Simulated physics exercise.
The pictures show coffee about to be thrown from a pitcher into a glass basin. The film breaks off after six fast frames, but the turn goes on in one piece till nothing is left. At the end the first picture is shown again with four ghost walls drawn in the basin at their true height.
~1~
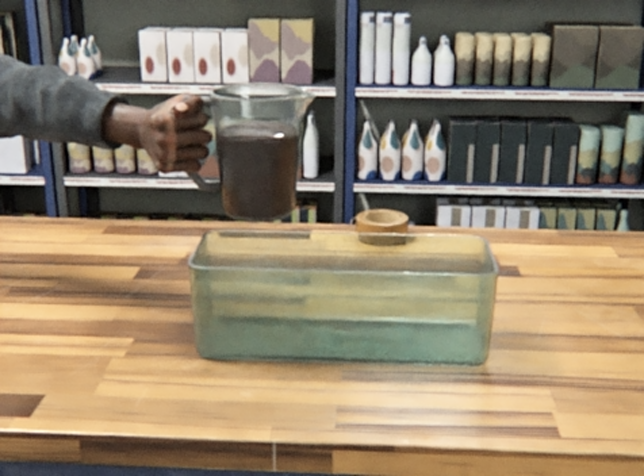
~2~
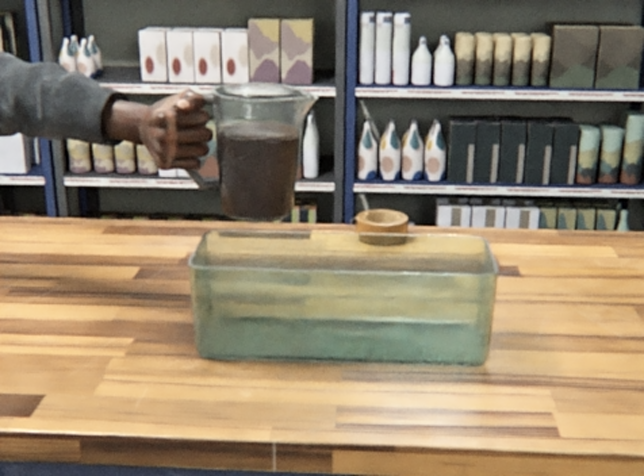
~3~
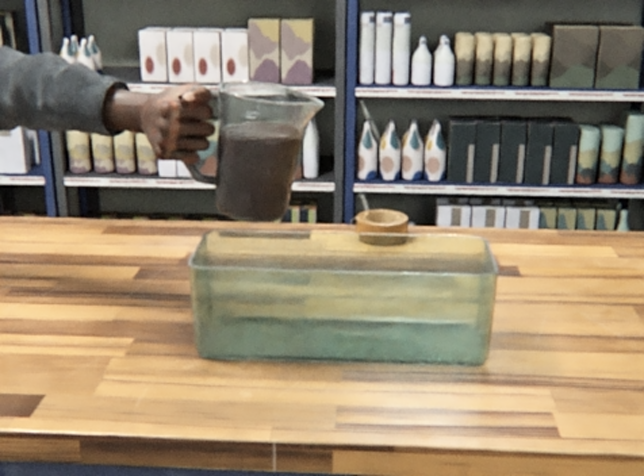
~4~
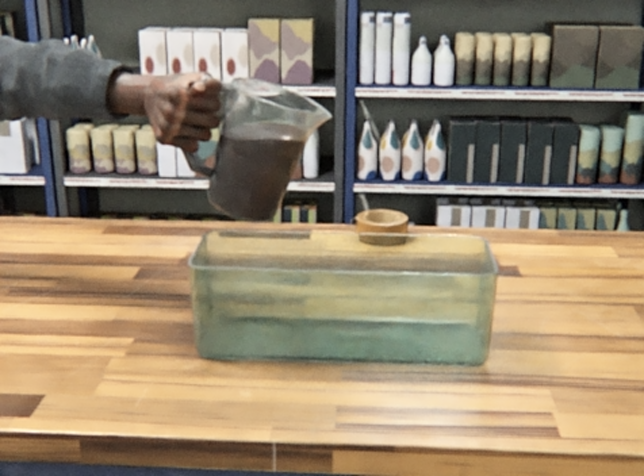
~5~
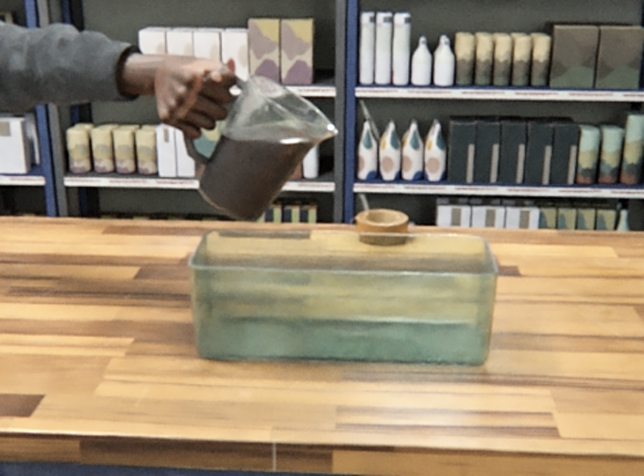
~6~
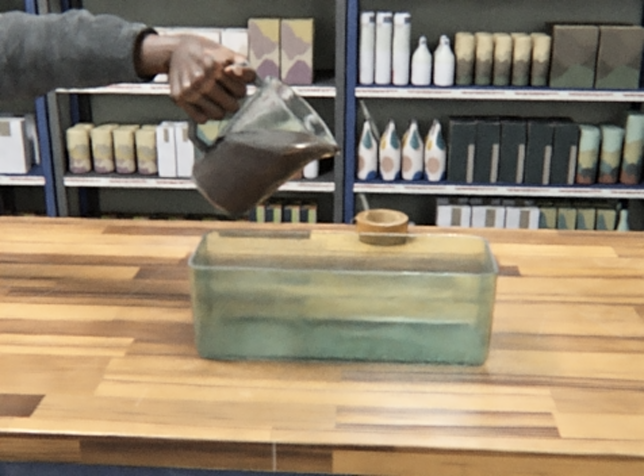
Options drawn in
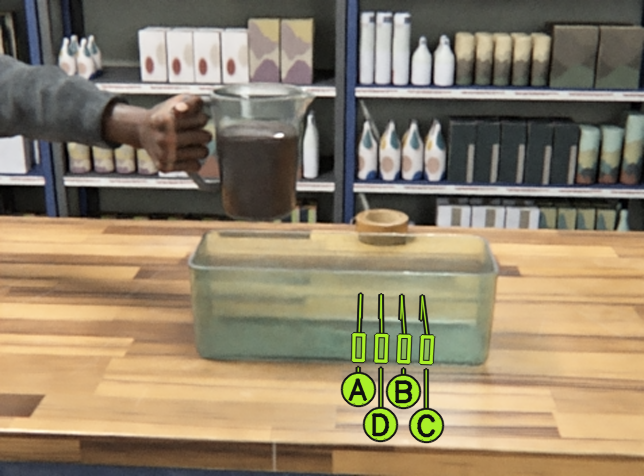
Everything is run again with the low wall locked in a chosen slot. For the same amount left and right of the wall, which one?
Position D does it best.
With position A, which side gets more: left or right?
The right one.
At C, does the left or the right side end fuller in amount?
The left side.
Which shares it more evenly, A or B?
A.
On the marked copy, A at (358, 367); B at (403, 369); C at (426, 369); D at (380, 368).
Choosing A, about 22 % ends left of the wall and 77 % right of it.
Choosing B, about 94 % ends left of the wall and 4 % right of it.
Choosing C, about 90 % ends left of the wall and 8 % right of it.
Choosing D, about 54 % ends left of the wall and 45 % right of it.
